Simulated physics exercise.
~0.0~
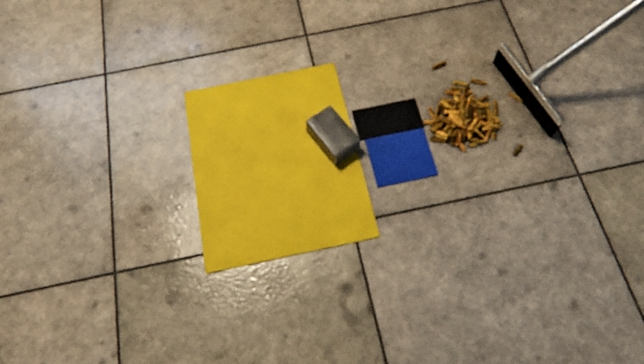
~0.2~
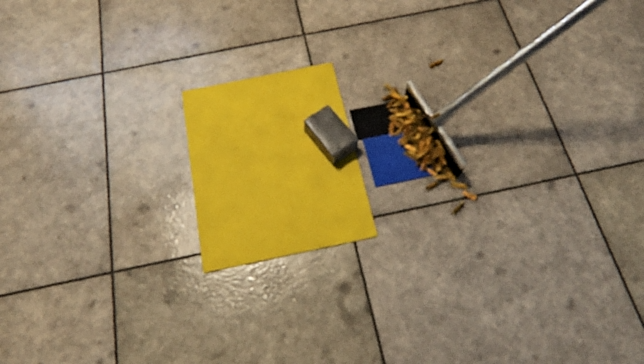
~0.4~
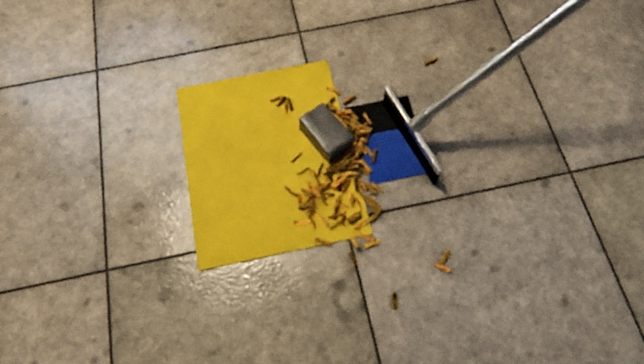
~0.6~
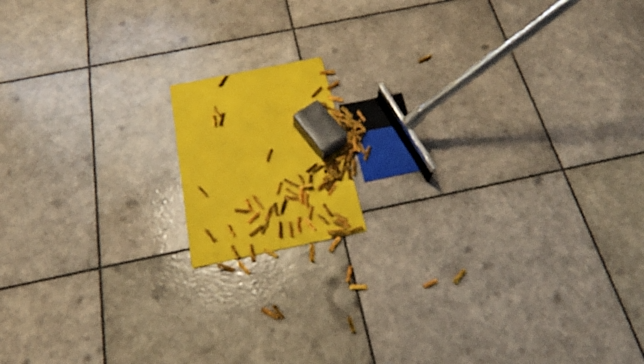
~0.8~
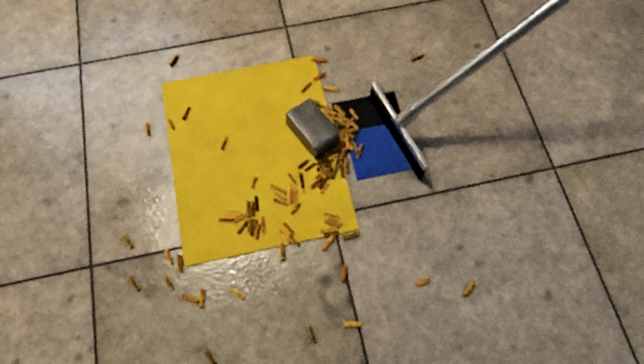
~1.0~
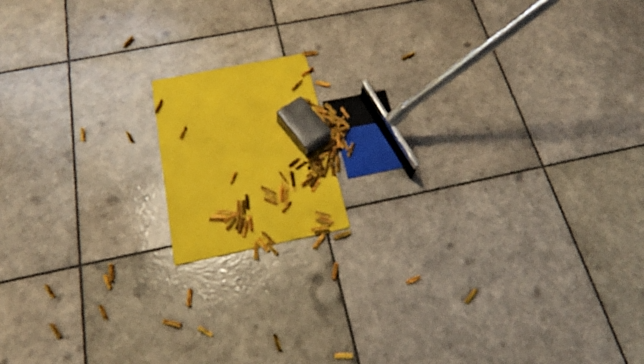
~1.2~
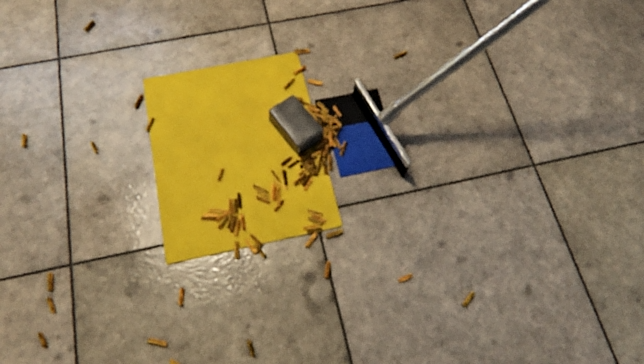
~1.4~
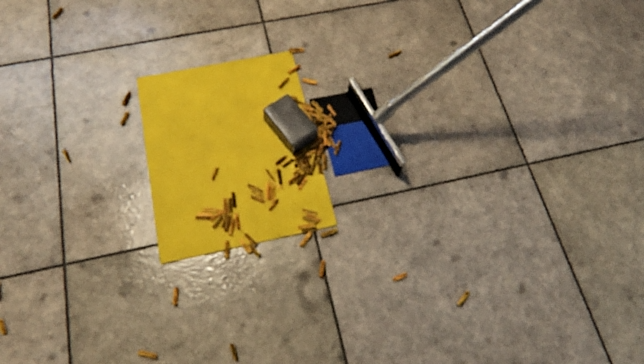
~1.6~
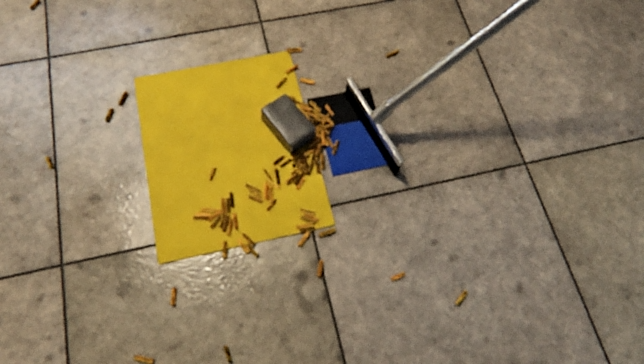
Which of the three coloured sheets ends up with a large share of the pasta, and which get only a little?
The yellow sheet ends up with a large share of the pasta, while the black and blue sheets each keep only a small part of it.
